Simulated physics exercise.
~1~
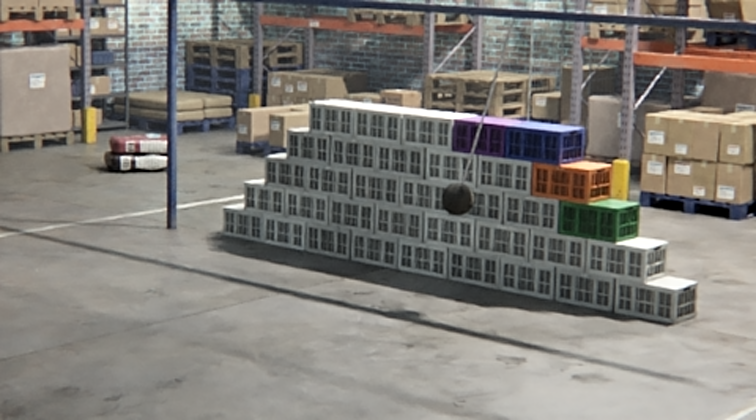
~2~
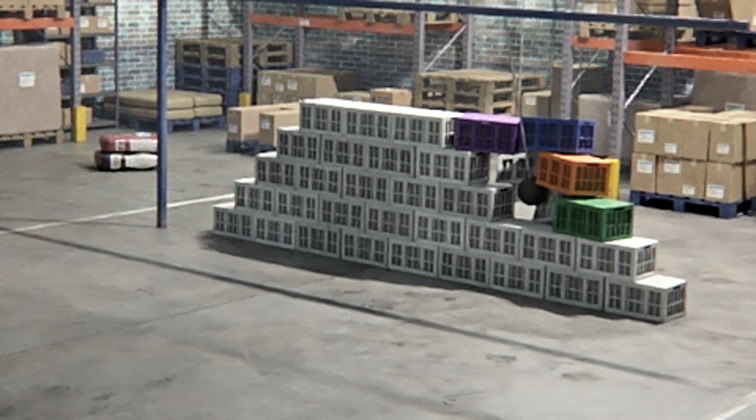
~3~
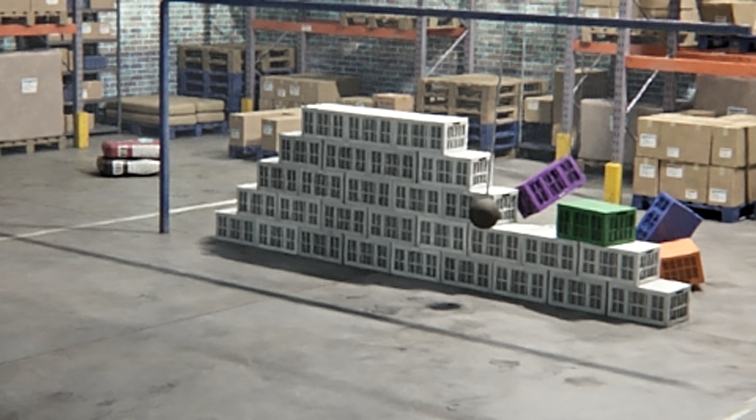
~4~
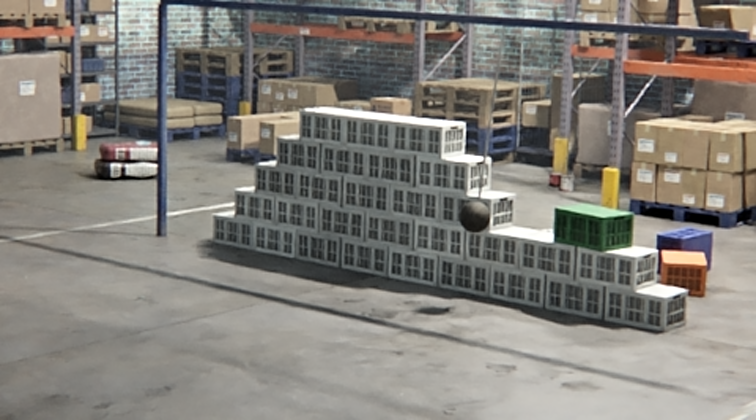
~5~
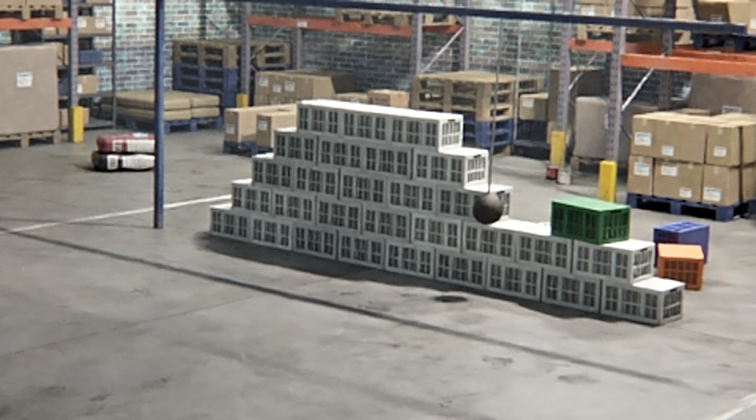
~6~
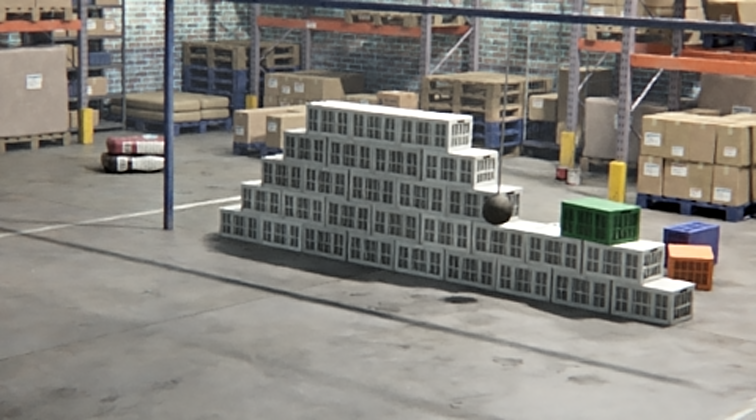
We see an iron ball swing into the right side of a stepped wall of crates in a warehouse, knocking purple, blue and orange crates off; the blue and orange ones end on the floor at right, the purple out of sight, while the green crate stays on the wall.
